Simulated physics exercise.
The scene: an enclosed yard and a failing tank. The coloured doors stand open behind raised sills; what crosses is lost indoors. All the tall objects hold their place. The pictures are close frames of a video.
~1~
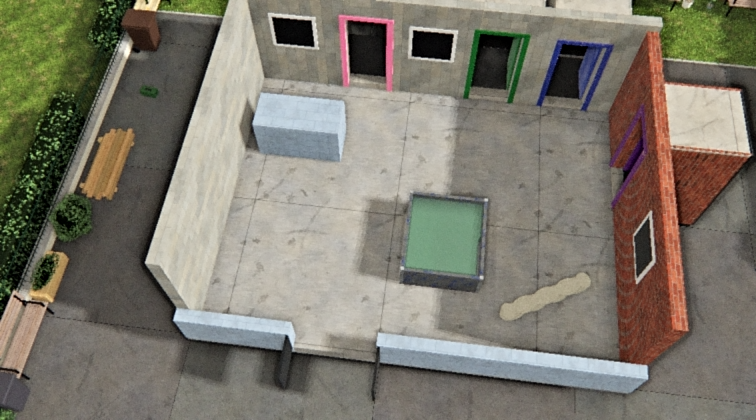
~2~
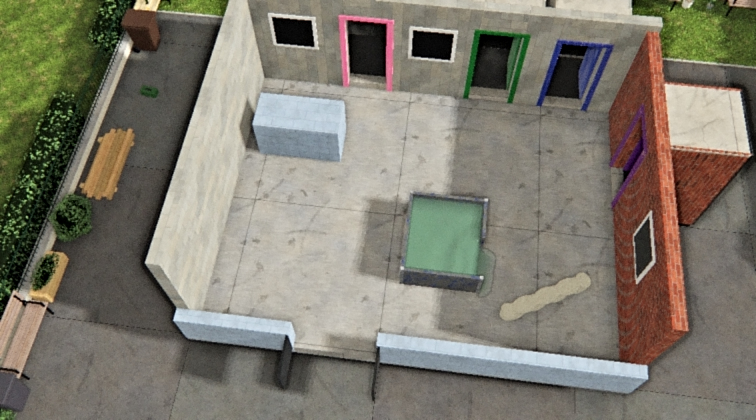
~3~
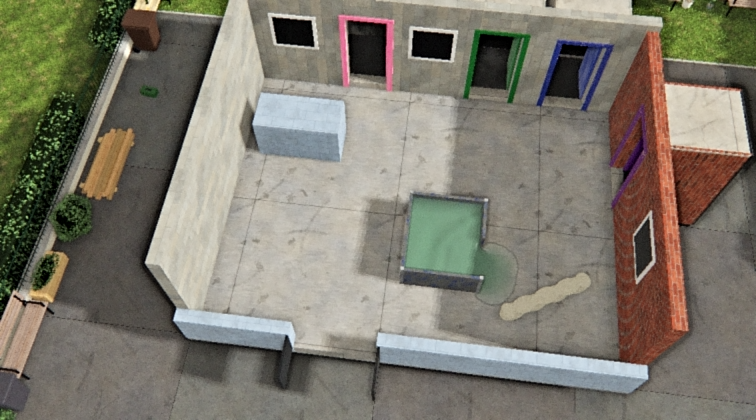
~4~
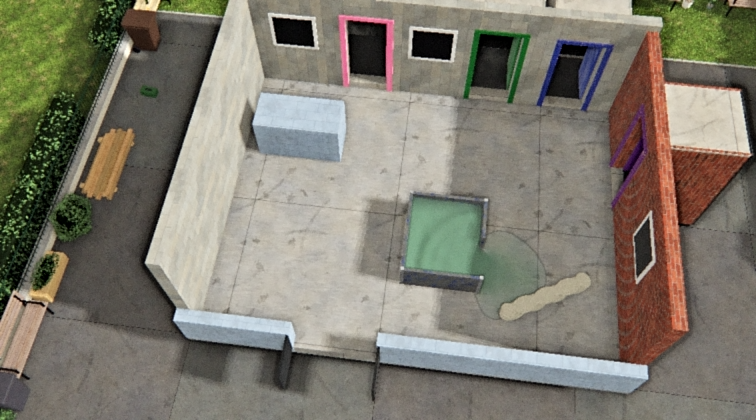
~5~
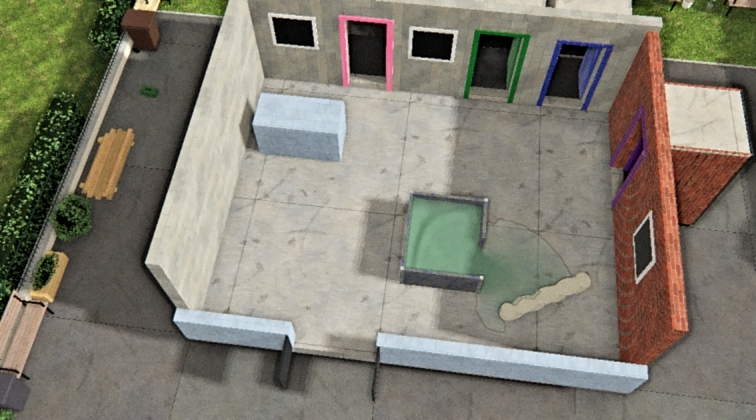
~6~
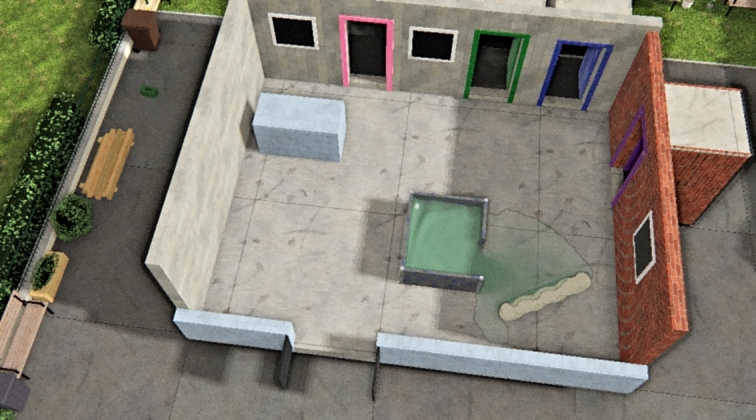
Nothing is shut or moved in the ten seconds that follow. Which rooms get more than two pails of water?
One by one: The green door holds within the limit; the pink door holds within the limit; the purple door floods; the blue door floods.
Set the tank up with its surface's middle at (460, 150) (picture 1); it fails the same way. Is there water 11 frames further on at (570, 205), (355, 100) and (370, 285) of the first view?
In turn: Under water, clear, clear.
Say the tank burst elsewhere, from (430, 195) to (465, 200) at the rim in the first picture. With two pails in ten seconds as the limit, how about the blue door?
Then: Blue door lets less in.
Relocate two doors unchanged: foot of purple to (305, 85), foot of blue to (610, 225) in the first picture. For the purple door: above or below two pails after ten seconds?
My reading: Purple is under.
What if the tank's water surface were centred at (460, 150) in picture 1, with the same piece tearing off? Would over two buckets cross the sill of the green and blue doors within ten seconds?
The green door keeps below it; the blue door lets less in.
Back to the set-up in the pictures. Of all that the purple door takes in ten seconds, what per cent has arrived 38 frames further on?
Close to 95 %.
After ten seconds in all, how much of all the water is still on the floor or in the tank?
I make it 88 per cent.
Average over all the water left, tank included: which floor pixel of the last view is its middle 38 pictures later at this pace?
Close to (508, 216).
A moment on, water covers 10 % of the floor; the green door not reached, the pink door not reached, the purple door not reached, the blue door not reached.
Next, water covers 20 % of the floor; the green door not reached, the pink door not reached, the purple door under two buckets in, the blue door not reached.
Then, water covers 30 % of the floor; the green door not reached, the pink door not reached, the purple door over two buckets in, the blue door under two buckets in.
Later, water covers 45 % of the floor; the green door wet at the sill, nothing in, the pink door wet at the sill, nothing in, the purple door over two buckets in, the blue door far over two buckets in.
In the end, water covers 75 % of the floor; the green door wet at the sill, nothing in, the pink door wet at the sill, nothing in, the purple door over two buckets in, the blue door far over two buckets in.
